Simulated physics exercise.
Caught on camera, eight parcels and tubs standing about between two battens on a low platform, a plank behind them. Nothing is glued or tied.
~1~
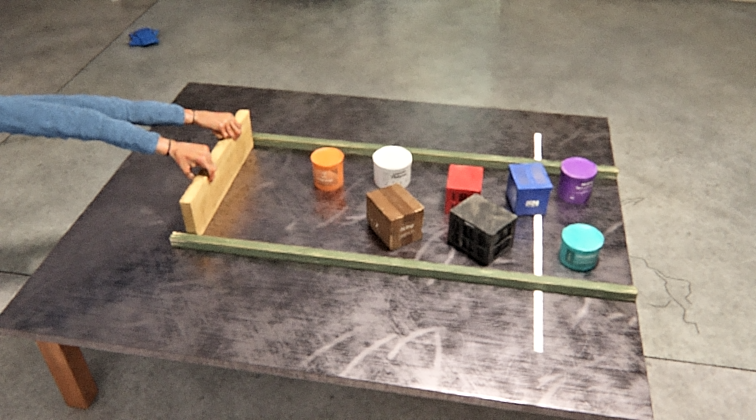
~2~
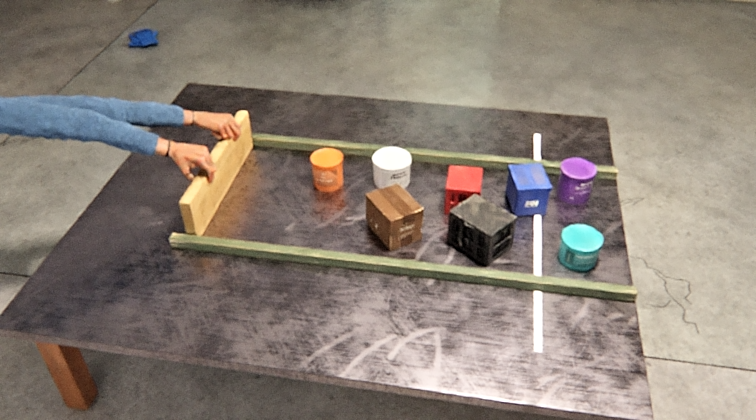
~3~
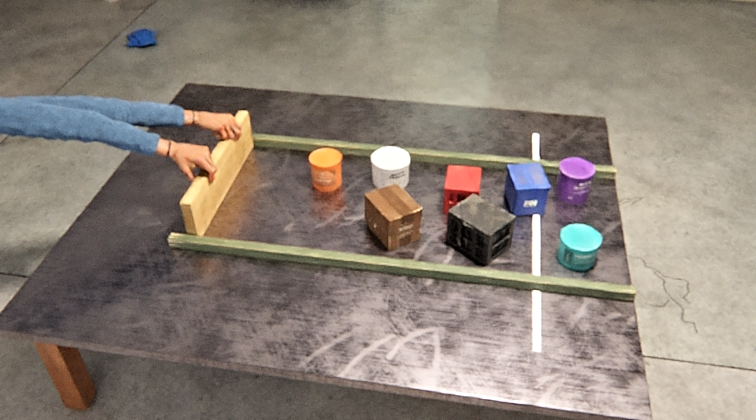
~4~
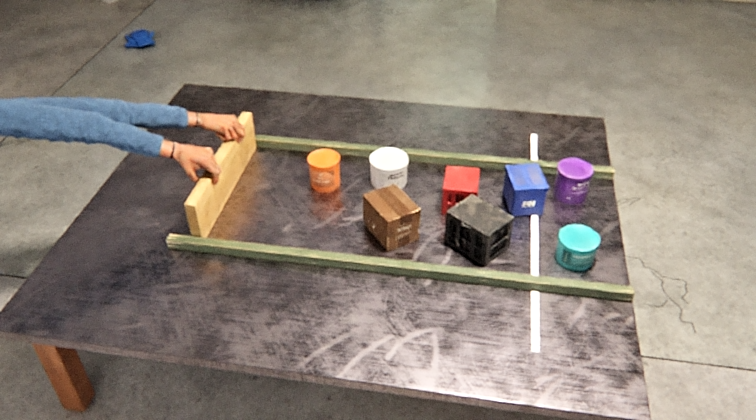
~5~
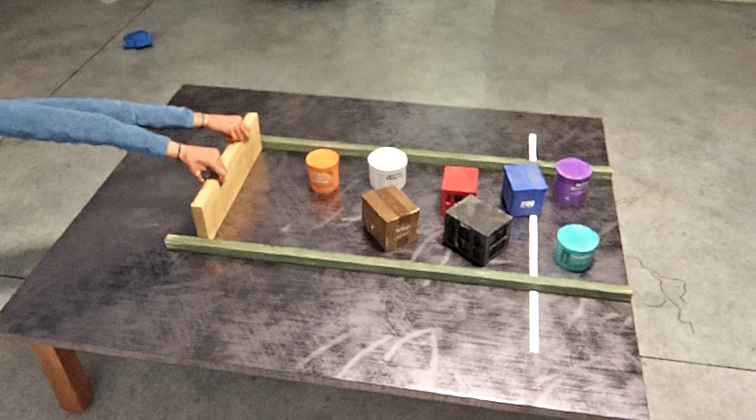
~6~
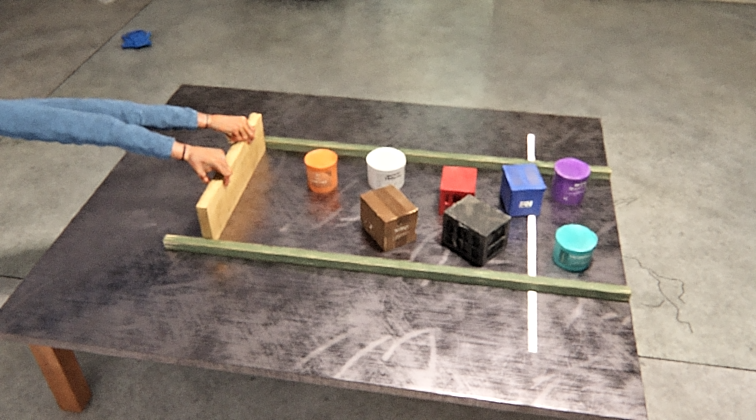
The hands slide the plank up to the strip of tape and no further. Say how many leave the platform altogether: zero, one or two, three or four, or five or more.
The number that fall off is one or two.
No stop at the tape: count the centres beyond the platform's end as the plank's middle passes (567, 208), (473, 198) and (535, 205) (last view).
The counts: 5, 0 and 2.
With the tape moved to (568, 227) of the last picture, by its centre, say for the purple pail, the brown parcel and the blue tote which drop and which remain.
The purple pail tumbles off; the brown parcel is kept; the blue tote is lost.
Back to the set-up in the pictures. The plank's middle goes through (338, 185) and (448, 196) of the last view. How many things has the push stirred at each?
At the one place 2, at the other 6.
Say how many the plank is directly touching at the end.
The number is 3.
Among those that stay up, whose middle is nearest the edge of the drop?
The blue tote.
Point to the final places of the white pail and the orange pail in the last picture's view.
First (552, 180), then (550, 207).
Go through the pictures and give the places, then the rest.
The first picture shows turquoise pail (580, 248); purple pail (576, 181); blue tote (528, 190); plank (221, 171); tape (538, 223).
The second picture shows purple pail (576, 181); red crate (464, 191).
The third picture shows blue tote (526, 190); black crate (480, 229).
The fourth picture shows turquoise pail (577, 248); plank (224, 173).
The fifth picture shows purple pail (571, 182); orange pail (323, 171).
The sixth picture shows turquoise pail (574, 248); purple pail (570, 182); blue tote (521, 191); plank (235, 175); tape (532, 223).
Soon after, none off yet; turquoise pail at rest near (574, 248); purple pail at rest near (570, 182); blue tote at rest near (521, 191).
At rest, the number that fall off is one or two; fallen, purple pail and turquoise pail.
